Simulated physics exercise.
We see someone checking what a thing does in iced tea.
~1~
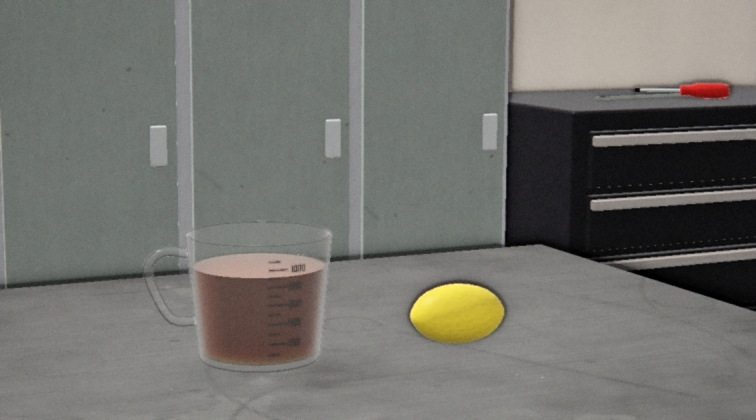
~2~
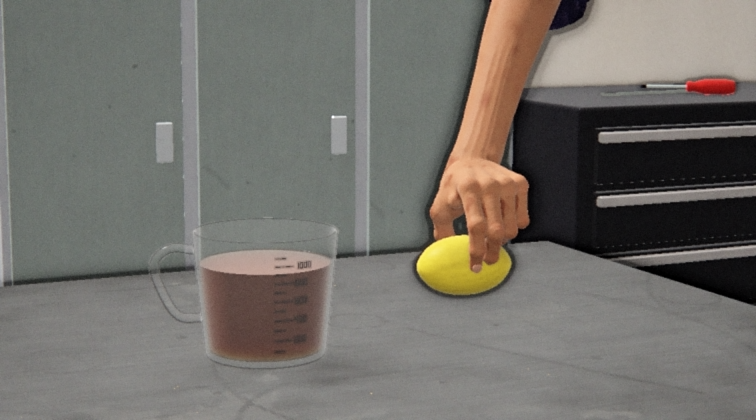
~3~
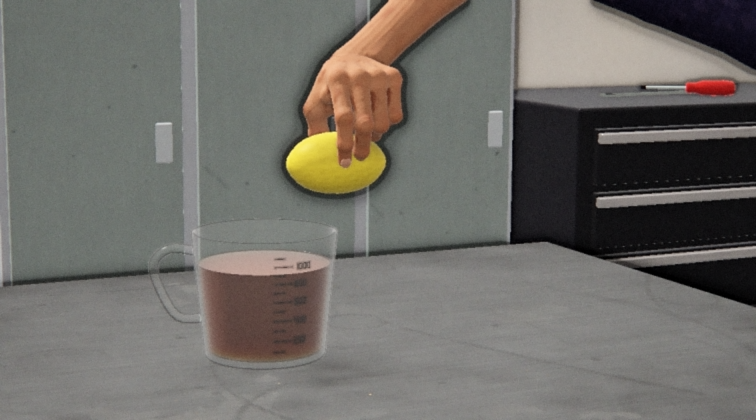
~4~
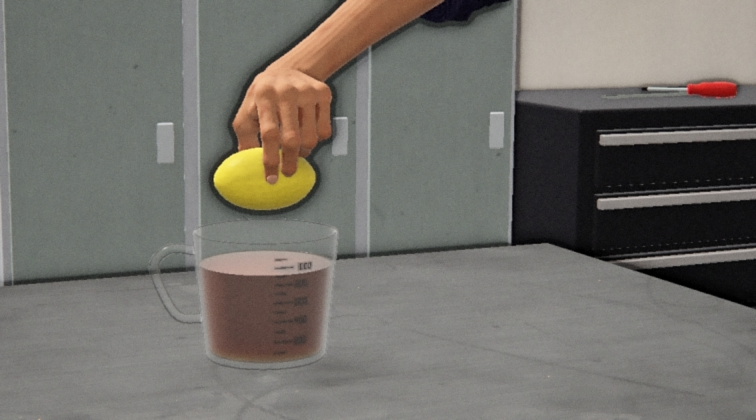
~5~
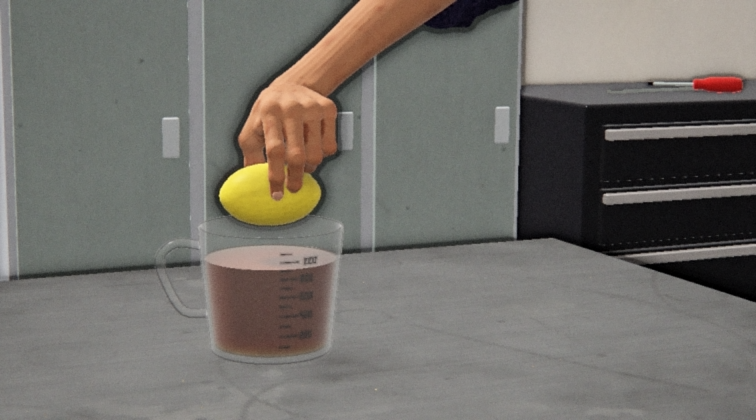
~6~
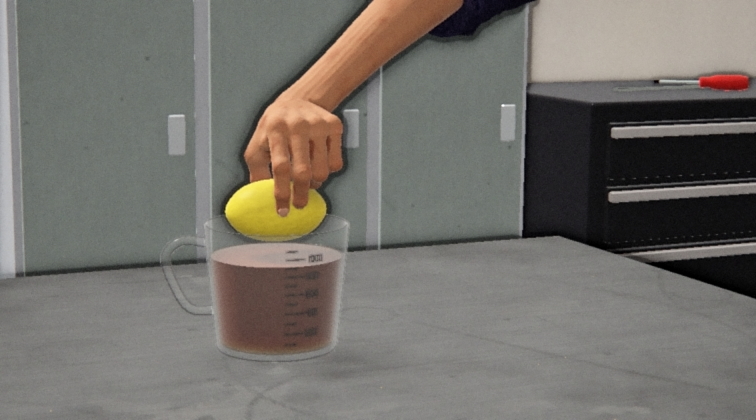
A yellow lemon lay on a gray tabletop until a hand picked it up, carried it left over a clear measuring jug of reddish-brown liquid, and lowered it to just above the surface.
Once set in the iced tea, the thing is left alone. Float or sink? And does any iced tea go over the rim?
One by one: Thing: It's going to keep from going down; measuring jug: It's going to hold the lot just fine.
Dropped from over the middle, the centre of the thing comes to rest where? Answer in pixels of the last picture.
(277, 261), more or less.
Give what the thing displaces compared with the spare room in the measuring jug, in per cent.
I'd call it some 40 in a hundred.
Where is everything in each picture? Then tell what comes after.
The lemon lies on the top at (457, 313); measuring jug (259, 292) about three quarters full, in the first picture.
A hand picks up the lemon at (464, 265); measuring jug about three quarters full, surface at (265, 262), in the second picture.
The lemon is carried over at (337, 163); measuring jug (265, 289) about three quarters full, in the third picture.
The lemon is above the measuring jug at (265, 178); measuring jug about three quarters full, surface at (266, 263), in the fourth picture.
The lemon comes down at (271, 194); measuring jug (271, 284) about three quarters full, in the fifth picture.
The lemon is just over the surface at (276, 210); measuring jug about three quarters full, surface at (277, 255), in the sixth picture.
Shortly, the lemon enters the iced tea; the measuring jug is about three quarters full.
Then, the lemon comes up again; the measuring jug is nearly full.
At the finish, the lemon bobs at the top; the measuring jug is nearly full; no mess.
